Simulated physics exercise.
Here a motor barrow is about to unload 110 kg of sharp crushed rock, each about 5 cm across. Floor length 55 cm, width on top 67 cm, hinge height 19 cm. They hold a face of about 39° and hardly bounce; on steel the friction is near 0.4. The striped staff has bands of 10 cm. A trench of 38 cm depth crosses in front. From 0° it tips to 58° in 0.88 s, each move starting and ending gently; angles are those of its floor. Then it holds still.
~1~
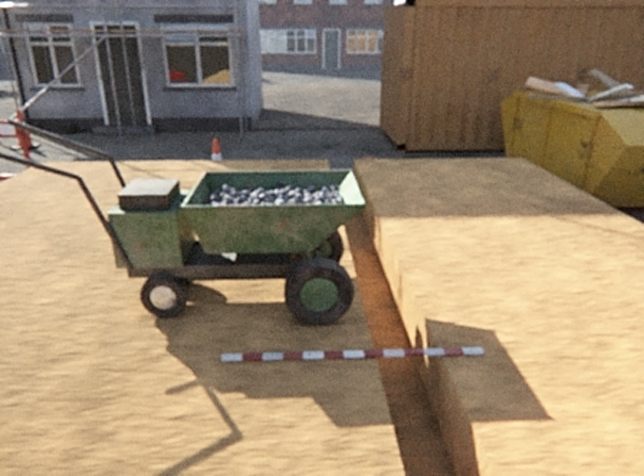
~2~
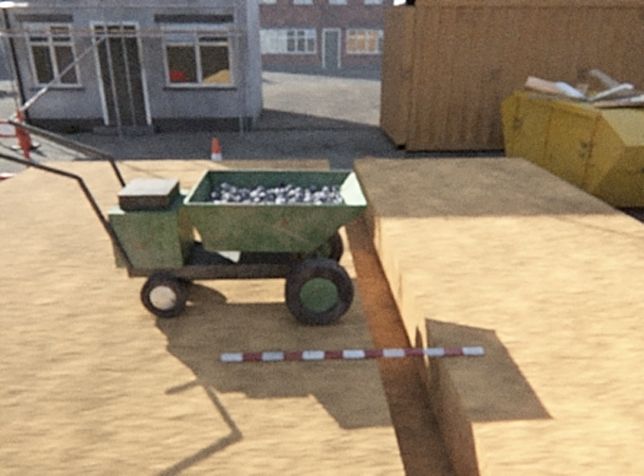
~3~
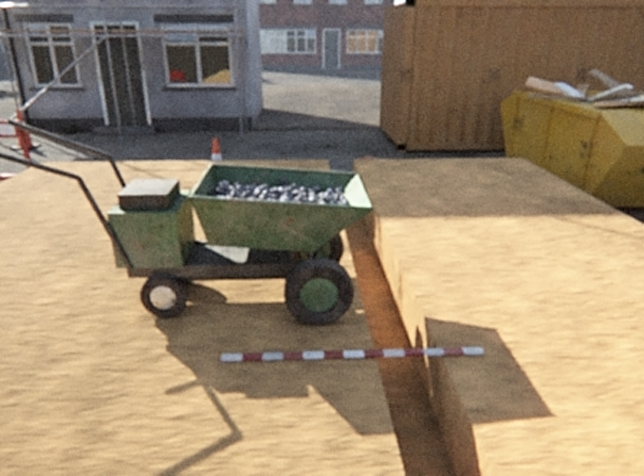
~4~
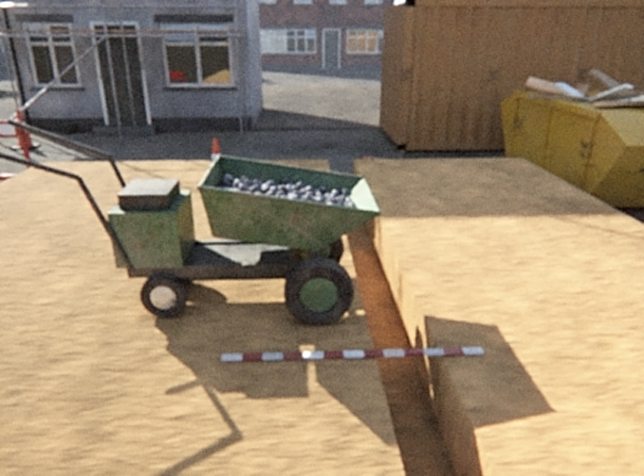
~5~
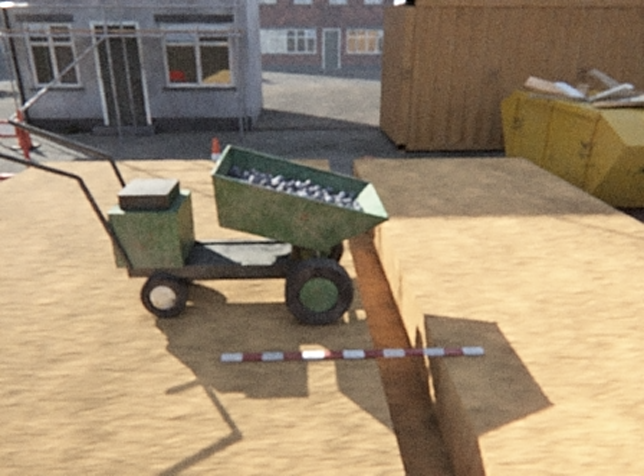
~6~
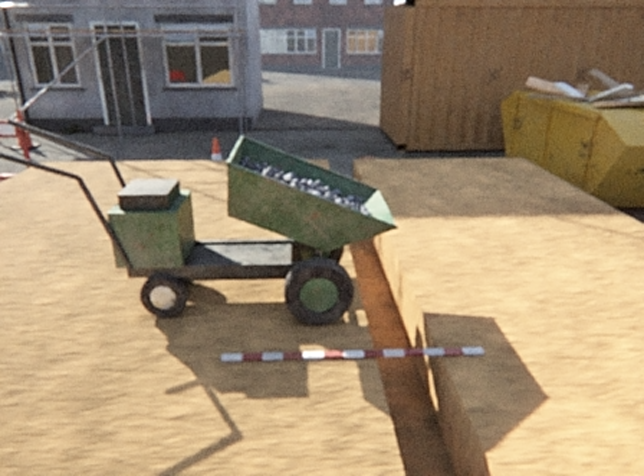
On a sunlit building site of pale, sandy ground, seen from slightly above and side-on, a grey house and a brick building stand behind. A green motor barrow with dark tyres carries grey stones at left of centre, beside a narrow trench crossed by a red-and-white staff, with a brown container and yellow skip at right. The barrow's body tilts steadily rightward, its left end rising, while the wheels and camera stay still.
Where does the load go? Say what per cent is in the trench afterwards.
Roughly 15 per cent ends in the trench.
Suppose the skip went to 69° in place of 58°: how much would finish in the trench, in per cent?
Then about 25 per cent.
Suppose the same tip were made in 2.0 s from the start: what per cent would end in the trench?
Then about 20 per cent.
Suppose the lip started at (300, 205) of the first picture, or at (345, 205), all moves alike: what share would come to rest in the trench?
About 60 and 30 per cent.
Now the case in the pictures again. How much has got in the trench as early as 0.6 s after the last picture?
About 0 per cent by then.
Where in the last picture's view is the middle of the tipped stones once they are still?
Their middle is at about (436, 292).
Then, 0.3 s after the last picture the floor is at 49°, 100 % in the skip; the foremost stones are at (391, 240).
Then, 0.6 s after the last picture the floor is at 58°, 95 % in the skip, 1 % in the trench, 4 % past the trench; the foremost stones are at (435, 273).
Then, 1.0 s after the last picture the floor is at 58°, 65 % in the skip, 1 % in the trench, 34 % past the trench; the foremost stones are at (492, 298).
Then, 2.9 s after the last picture the floor is at 58°, 42 % in the skip, 15 % in the trench, 43 % past the trench; the foremost stones are at (530, 290).
